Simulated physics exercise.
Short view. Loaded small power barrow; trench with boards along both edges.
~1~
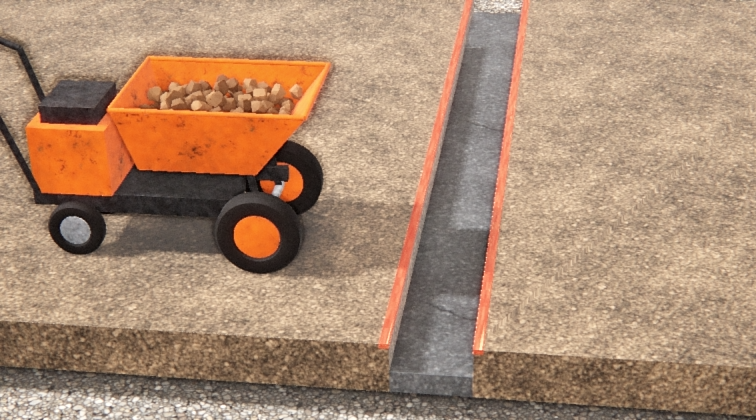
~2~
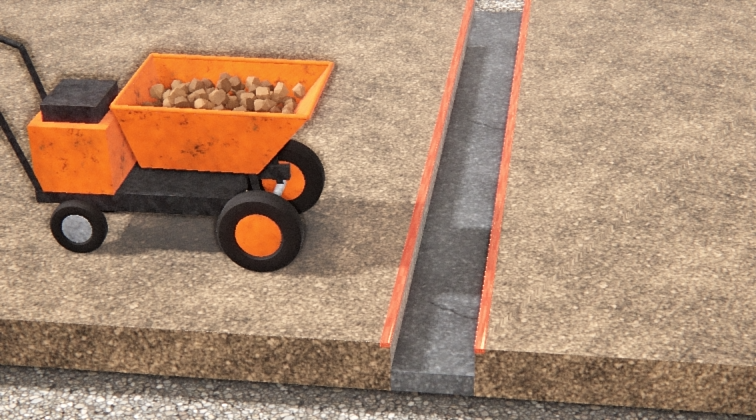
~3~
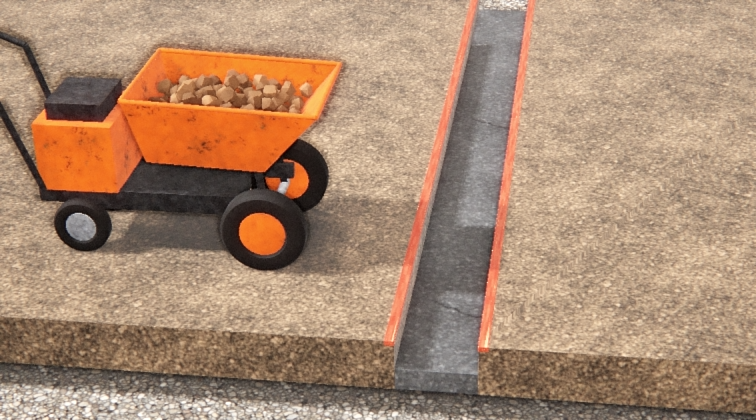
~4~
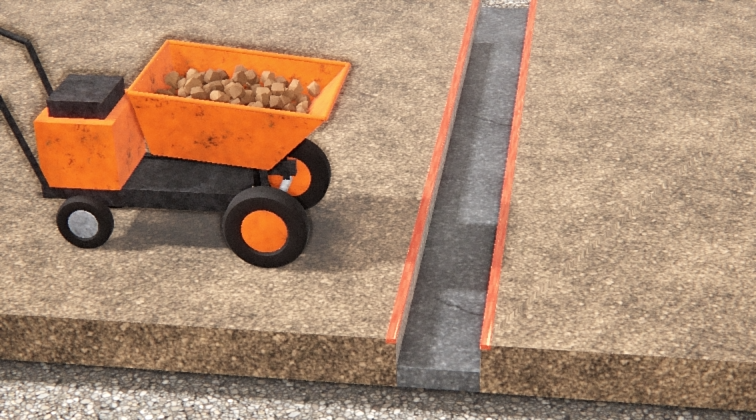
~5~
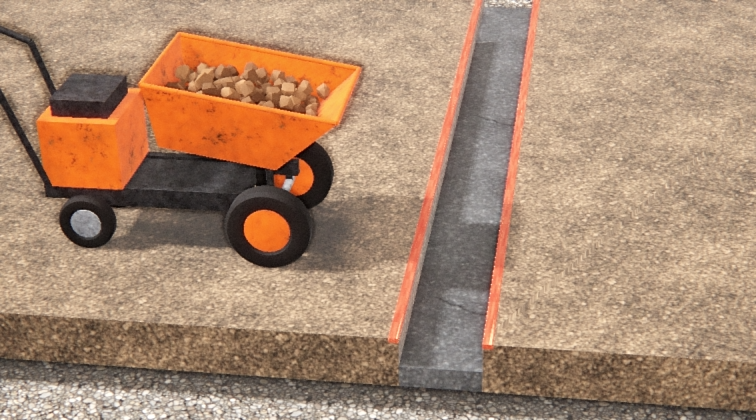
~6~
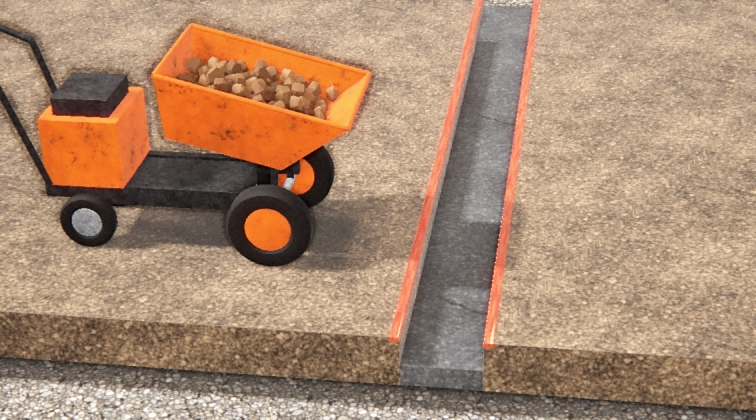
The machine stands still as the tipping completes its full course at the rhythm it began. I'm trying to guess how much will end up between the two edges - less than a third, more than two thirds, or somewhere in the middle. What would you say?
Most likely the part landing in the trench will be beyond two thirds.
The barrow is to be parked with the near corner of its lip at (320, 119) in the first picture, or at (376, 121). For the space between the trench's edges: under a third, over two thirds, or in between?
Place one, more than two thirds; place two, below one third.
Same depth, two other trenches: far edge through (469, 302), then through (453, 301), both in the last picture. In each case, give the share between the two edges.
Lab note: Try one 60 per cent, try two 50 per cent.
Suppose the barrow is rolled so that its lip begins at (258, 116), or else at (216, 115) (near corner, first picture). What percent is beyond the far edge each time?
First spot 0 per cent, second spot 0 per cent.
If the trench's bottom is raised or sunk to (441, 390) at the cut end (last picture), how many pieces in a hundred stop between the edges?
That would give roughly 100 percent.
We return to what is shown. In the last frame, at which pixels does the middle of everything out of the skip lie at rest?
Somewhere around (455, 253) in the final view.
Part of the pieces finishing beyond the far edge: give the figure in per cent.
My estimate is around 0 percent.
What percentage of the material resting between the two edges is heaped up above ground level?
My figure is near 25 per cent.
Shortly afterwards, skip tipped steeply; the whole lot in the skip.
Next, skip tipped right over; the bulk in the skip; only a few short of the trench; a little in or heaped over the trench.
Some moments later, skip tipped right over; near a quarter in the skip; only a few short of the trench; the bulk in or heaped over the trench; only a few beyond it.
In the end, skip tipped right over; near a quarter in the skip; only a few short of the trench; the bulk in or heaped over the trench; only a few beyond it.
